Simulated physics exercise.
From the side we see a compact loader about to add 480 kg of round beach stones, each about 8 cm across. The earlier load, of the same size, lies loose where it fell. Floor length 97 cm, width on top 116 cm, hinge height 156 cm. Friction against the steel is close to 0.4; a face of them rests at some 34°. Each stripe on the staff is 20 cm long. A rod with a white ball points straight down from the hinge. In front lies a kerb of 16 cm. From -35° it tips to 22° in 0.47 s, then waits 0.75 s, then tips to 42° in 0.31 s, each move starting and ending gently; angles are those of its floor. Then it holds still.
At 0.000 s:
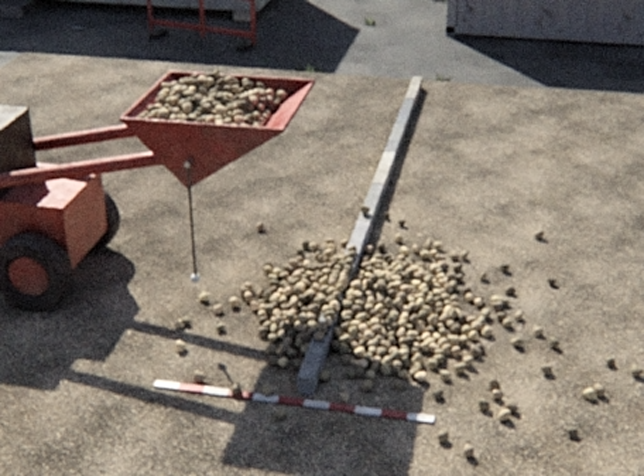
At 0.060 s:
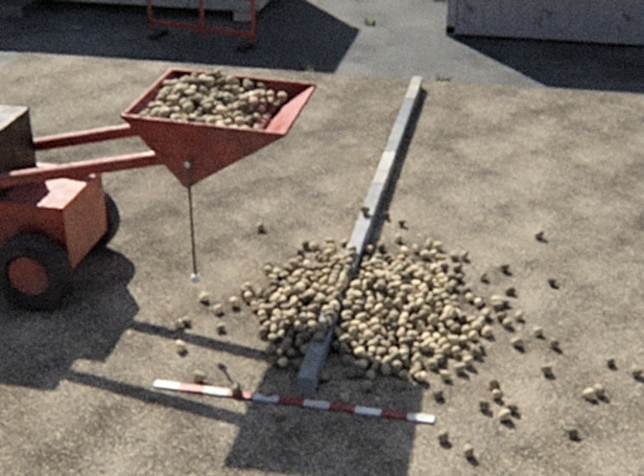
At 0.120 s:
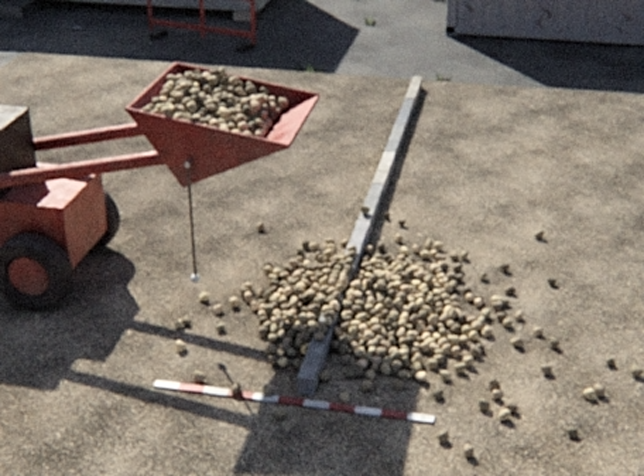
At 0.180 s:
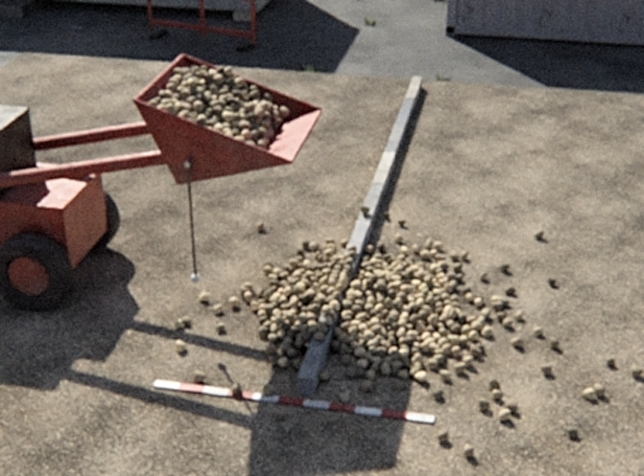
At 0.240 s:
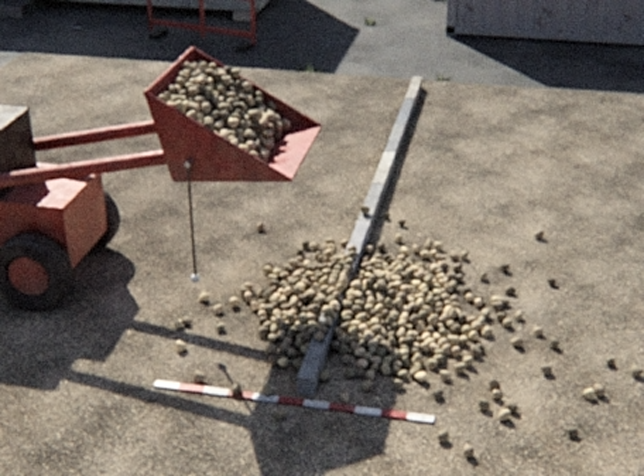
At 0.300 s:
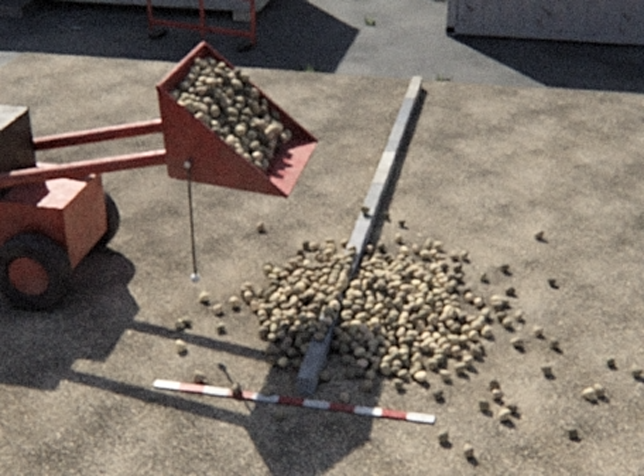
A red loader's bucket full of round stones tilted steadily forward, its back rising and its front lip dipping, while the stones shifted toward the lip above a loose pile lying across a grey kerb.
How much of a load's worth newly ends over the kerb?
Close to 62 parts in a hundred.
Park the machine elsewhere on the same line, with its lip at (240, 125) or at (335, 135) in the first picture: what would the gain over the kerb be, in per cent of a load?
Near 25 per cent from the first place, 95 from the second.
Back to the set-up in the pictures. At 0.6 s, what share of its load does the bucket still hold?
It holds some 100 per cent.
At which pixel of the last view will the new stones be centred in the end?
Their middle is at about (359, 294).
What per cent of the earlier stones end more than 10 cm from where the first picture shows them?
About 15 per cent.
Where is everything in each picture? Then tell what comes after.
In the first picture, lip at (283, 131), floor tilted -35°, highest stones at (203, 83). The earlier load is highest near (340, 280), 21 cm above ground level, 35 % on this side of the kerb, 65 % over the kerb.
In the second picture, the bucket is at -32°, its lip at (285, 135); the top of the load is at (200, 82); the stones move at 0.3 m/s on average.
In the third picture, the bucket is at -26°, its lip at (289, 146); the top of the load is at (201, 79); the stones move at 0.6 m/s on average.
In the fourth picture, lip at (291, 163), floor tilted -16°, highest stones at (190, 77); the stones move at 0.7 m/s on average.
In the fifth picture, the bucket is at -6°, its lip at (291, 181); the top of the load is at (193, 74); the stones move at 0.8 m/s on average.
In the sixth picture, lip at (287, 197), floor tilted 5°, highest stones at (202, 69); the stones move at 0.8 m/s on average.
After 0.4 s the floor is at 19°; in per cent of one load, 100 in the bucket, 35 on this side of the kerb, 65 over the kerb; the foremost stones are at (582, 365).
After 0.6 s the floor is at 22°; in per cent of one load, 98 in the bucket, 37 on this side of the kerb, 65 over the kerb; the foremost stones are at (582, 365).
After 2.0 s the floor is at 42°; in per cent of one load, 0 in the bucket, 74 on this side of the kerb, 126 over the kerb; the foremost stones are at (582, 365).
After 4.7 s the floor is at 42°; in per cent of one load, 0 in the bucket, 73 on this side of the kerb, 127 over the kerb; the foremost stones are at (583, 348). Net gain over the kerb, 62.
